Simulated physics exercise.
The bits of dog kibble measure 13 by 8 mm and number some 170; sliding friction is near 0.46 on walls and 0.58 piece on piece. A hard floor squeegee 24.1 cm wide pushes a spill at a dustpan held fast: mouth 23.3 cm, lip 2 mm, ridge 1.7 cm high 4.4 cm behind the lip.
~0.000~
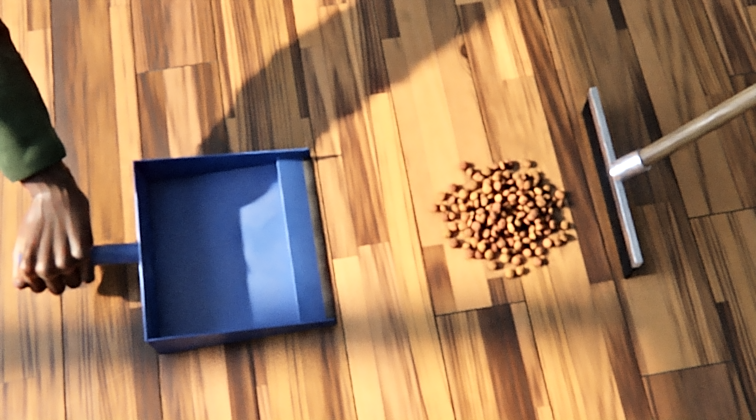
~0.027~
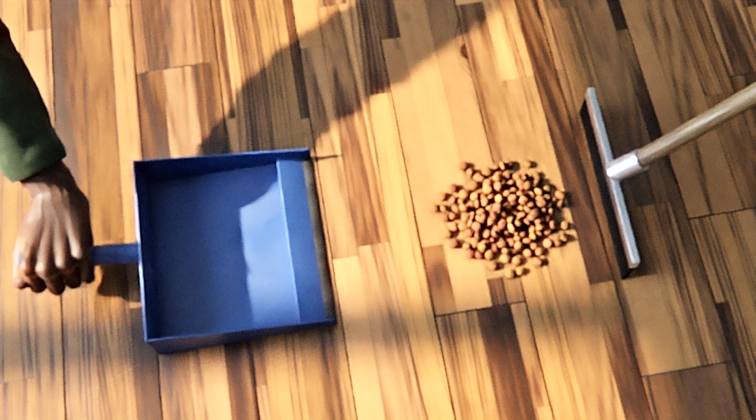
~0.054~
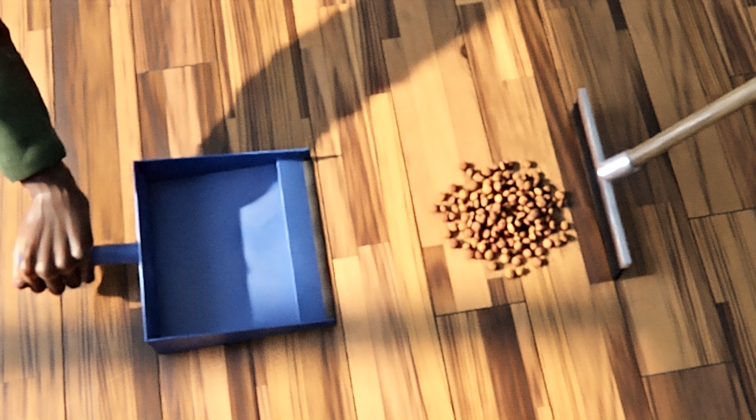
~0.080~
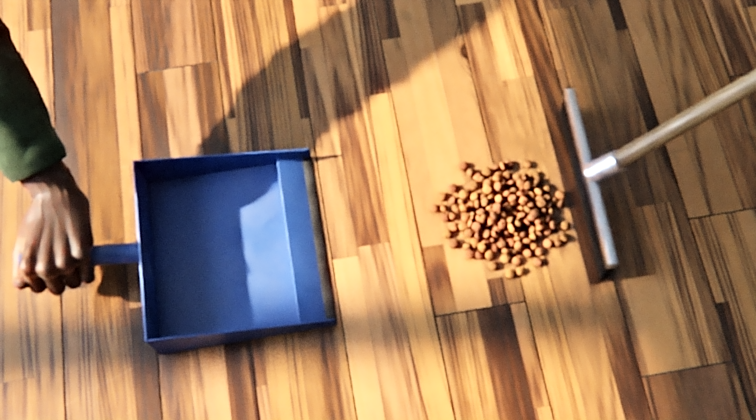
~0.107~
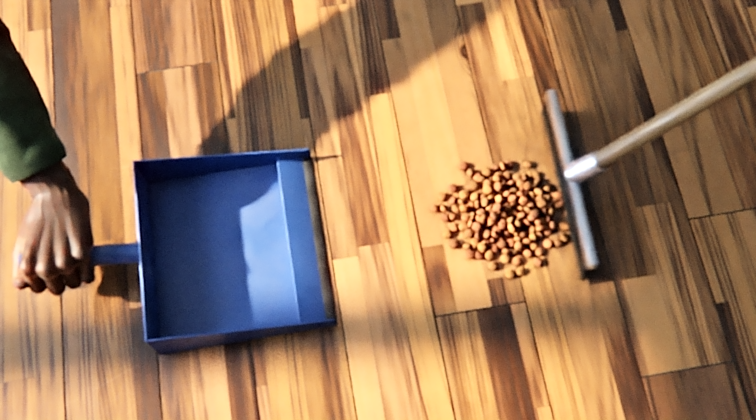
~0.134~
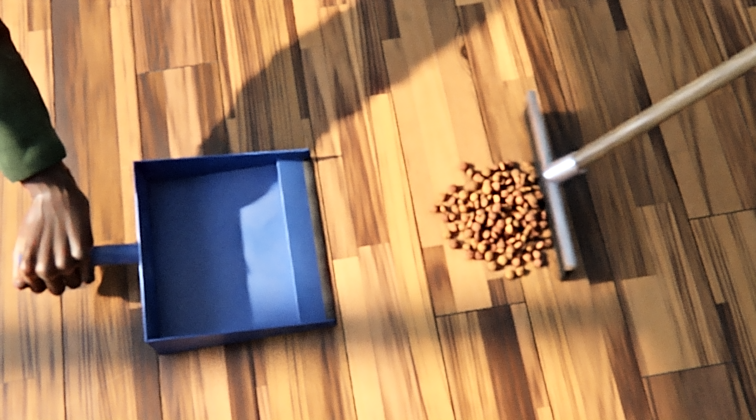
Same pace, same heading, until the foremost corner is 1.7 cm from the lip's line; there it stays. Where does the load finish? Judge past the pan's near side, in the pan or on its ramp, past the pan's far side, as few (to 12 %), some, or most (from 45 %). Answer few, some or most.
Near side: Few, pan: Most, far side: Few.
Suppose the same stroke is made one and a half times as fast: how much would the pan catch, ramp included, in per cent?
It would be near 65 per cent.
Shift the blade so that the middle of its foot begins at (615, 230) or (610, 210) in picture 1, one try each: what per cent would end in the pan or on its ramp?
Some 55 and 55 per cent.
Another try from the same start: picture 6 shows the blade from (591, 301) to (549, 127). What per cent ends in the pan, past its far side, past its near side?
Pan 15, far 0, near 30.
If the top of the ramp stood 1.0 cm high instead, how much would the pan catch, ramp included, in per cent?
It would be near 60 per cent.
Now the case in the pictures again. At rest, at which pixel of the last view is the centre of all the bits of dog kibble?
Near (315, 223).
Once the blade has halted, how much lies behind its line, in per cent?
Roughly 10 per cent.
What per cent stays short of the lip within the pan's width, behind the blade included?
Roughly 35 per cent.
Then, at 0.29 s, middle of the blade 15 cm from the lip; 0 % over the lip, far side 0 %, near side 5 %.
After 0.39 s, middle of the blade 5 cm from the lip; 0 % over the lip, far side 5 %, near side 5 %.
After 0.62 s, middle of the blade 2 cm from the lip; 55 % over the lip, far side 5 %, near side 5 %.
By 1.1 s all is still; near side 5 %, pan 50 %, far side 5 %, in front of the lip or behind the blade 35 %.
